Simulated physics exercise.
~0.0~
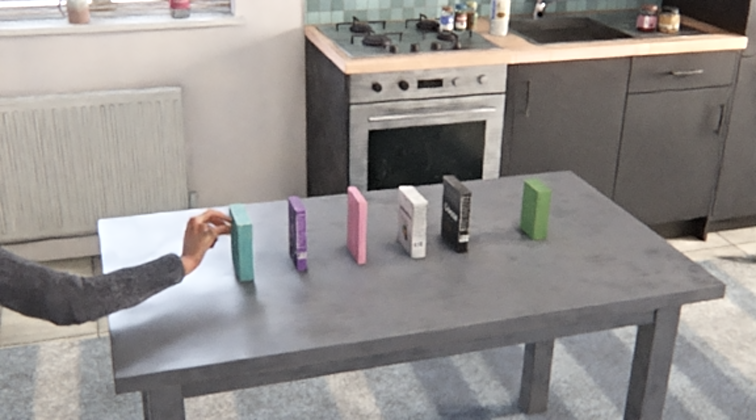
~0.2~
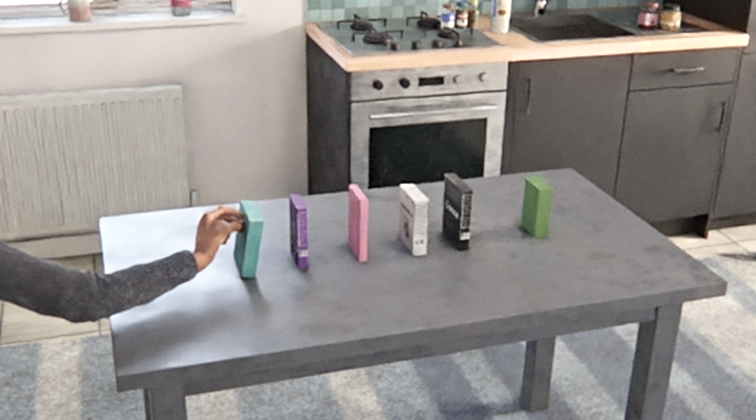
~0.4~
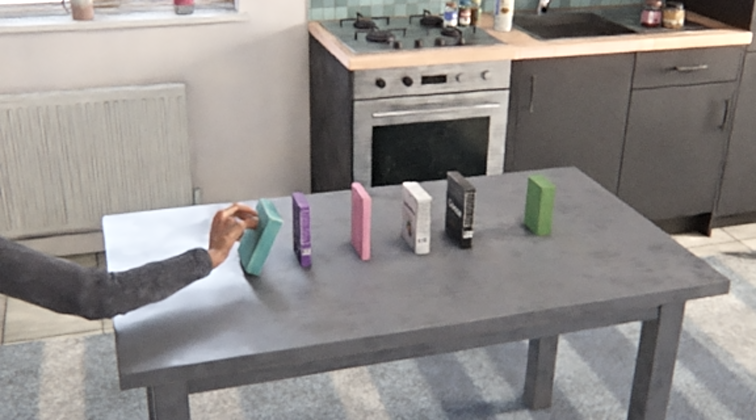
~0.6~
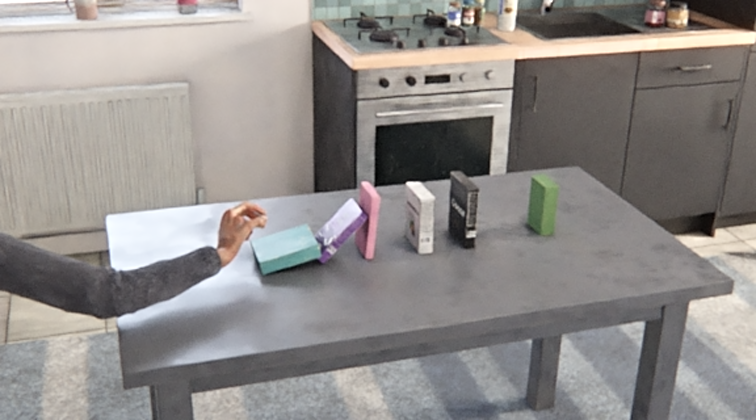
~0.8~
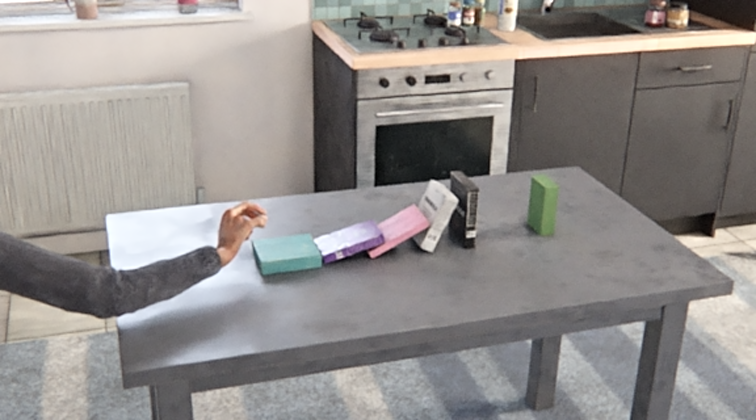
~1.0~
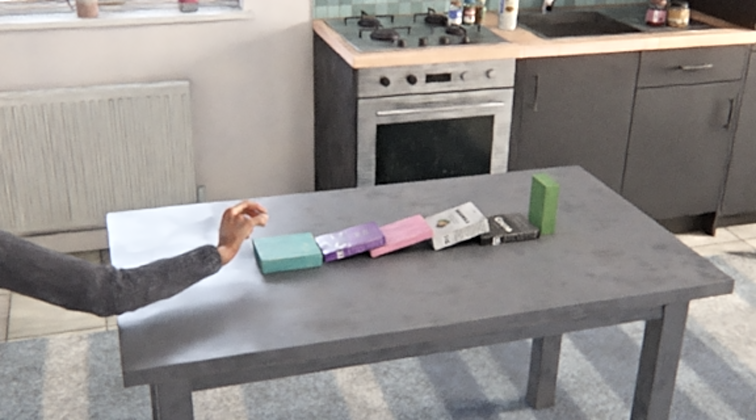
A turquoise block stands on end at the left of a grey table in a kitchen, seen from slightly above, with a purple packet, a pink board, a white packet, a black packet and a green block spaced out to its right. A hand reaching in from the left slowly tips the turquoise block rightward until it falls by itself. It knocks the purple packet into the pink board, which topples against the white packet. The white packet then brings down the black one. The fallen pieces lie overlapping in a row, while the green block remains upright.
